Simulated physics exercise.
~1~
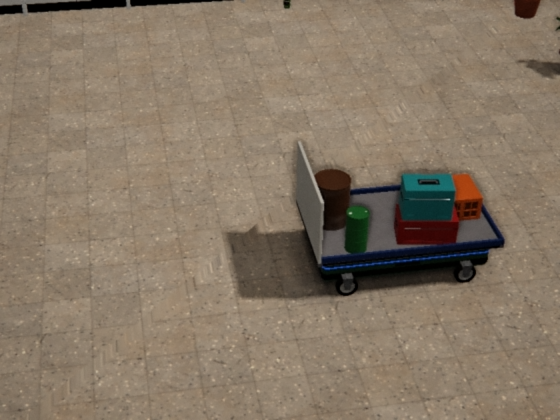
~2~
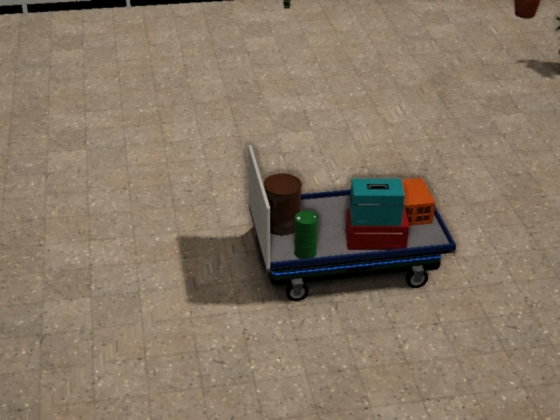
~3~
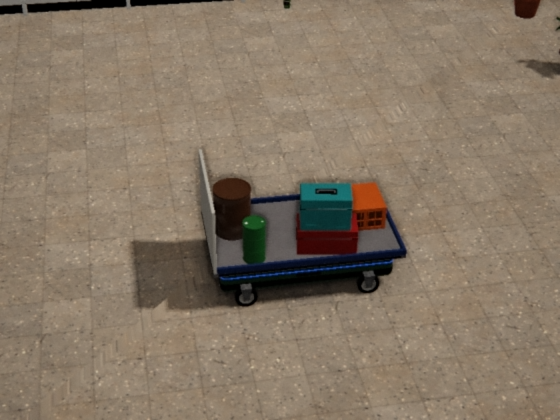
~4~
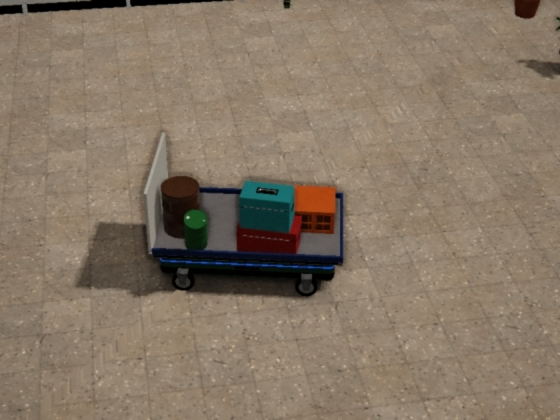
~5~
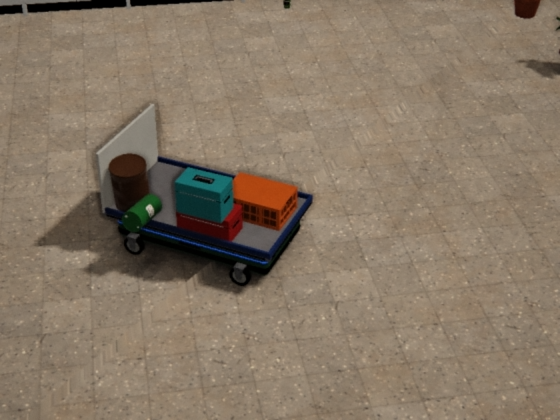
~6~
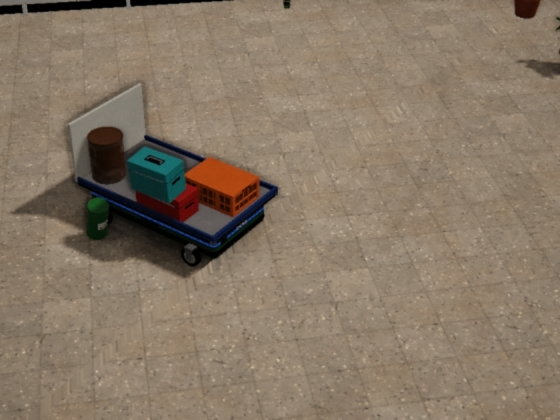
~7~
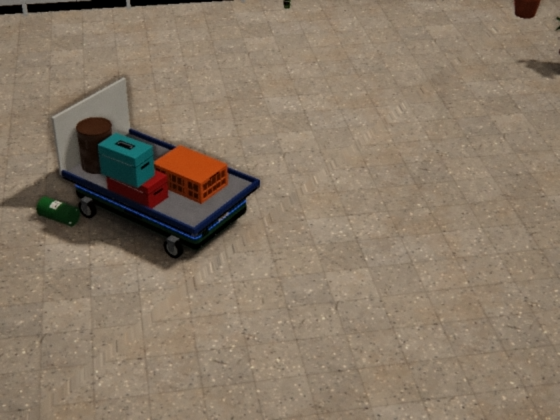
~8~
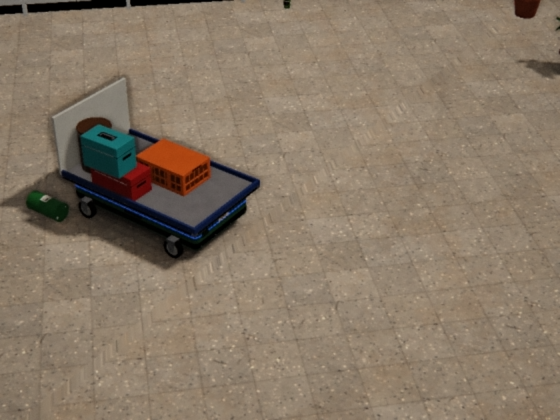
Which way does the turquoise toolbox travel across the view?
The turquoise toolbox travels to the left.
